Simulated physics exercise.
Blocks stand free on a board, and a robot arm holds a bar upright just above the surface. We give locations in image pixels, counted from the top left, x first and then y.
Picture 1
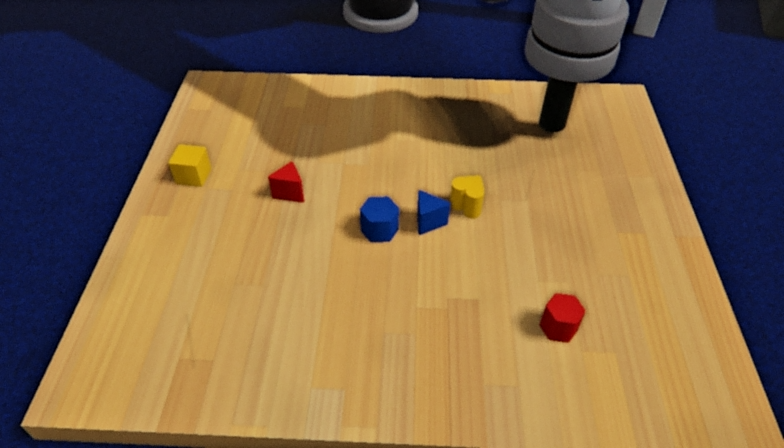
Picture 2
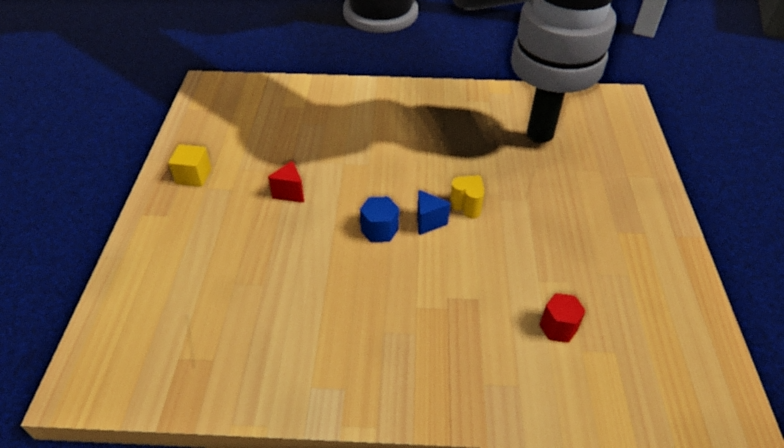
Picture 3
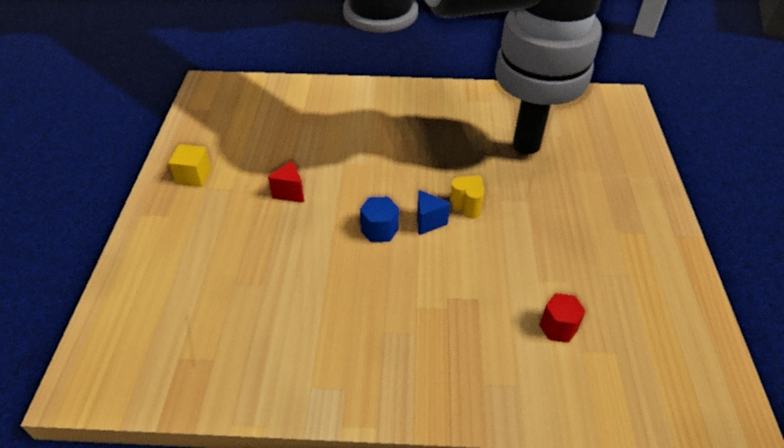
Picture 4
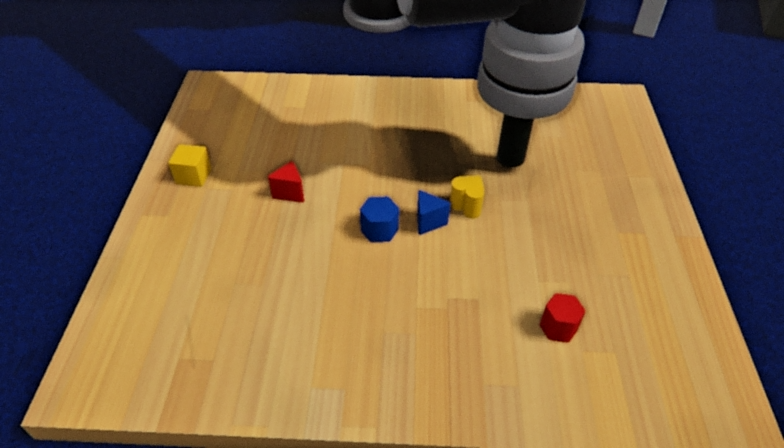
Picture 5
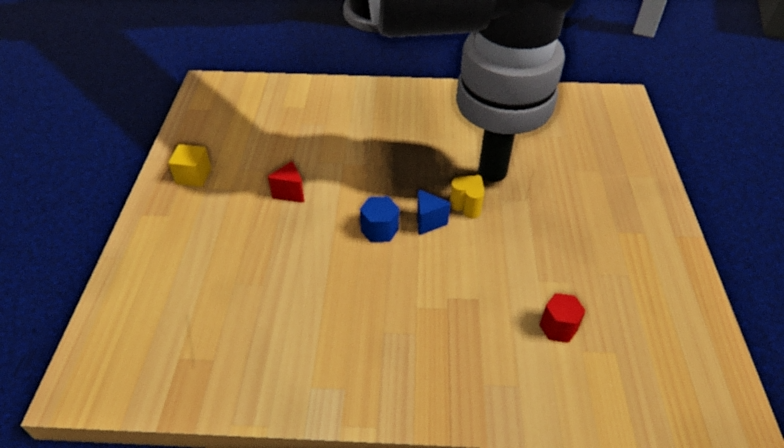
On a wooden board, a robot arm moving its black bar down and left toward a yellow heart block, all blocks staying still.
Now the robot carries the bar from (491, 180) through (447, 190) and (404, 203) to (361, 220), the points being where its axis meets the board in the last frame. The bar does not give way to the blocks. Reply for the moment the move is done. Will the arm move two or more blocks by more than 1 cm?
Final answer: No.
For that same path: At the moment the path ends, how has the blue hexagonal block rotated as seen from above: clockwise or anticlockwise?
Anticlockwise, looking down.
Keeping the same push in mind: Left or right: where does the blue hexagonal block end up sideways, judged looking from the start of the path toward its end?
Left.
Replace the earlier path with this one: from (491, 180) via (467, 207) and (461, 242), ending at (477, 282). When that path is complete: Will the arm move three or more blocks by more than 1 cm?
My answer is no.
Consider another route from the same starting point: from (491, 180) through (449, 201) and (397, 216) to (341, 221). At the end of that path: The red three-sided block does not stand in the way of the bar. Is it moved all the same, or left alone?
Same place.
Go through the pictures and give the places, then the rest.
In the first frame, tip of the bar (552, 124), middles of tops, blue hexagonal block (379, 208), yellow heart block (470, 185).
In the second frame, bar (540, 134), nothing pushed.
In the third frame, bar (526, 146), nothing pushed.
In the fourth frame, bar (511, 158), nothing pushed.
In the fifth frame, bar (492, 172), blue hexagonal block (379, 208), yellow heart block (470, 185).
The first path, step by step. One third of the way, bar (448, 182); nothing pushed yet.
Two thirds of the way, bar (404, 195); nothing pushed yet.
At the end, bar (361, 213); blue hexagonal block (365, 224), turned 65° anticlockwise; yellow heart block unmoved.
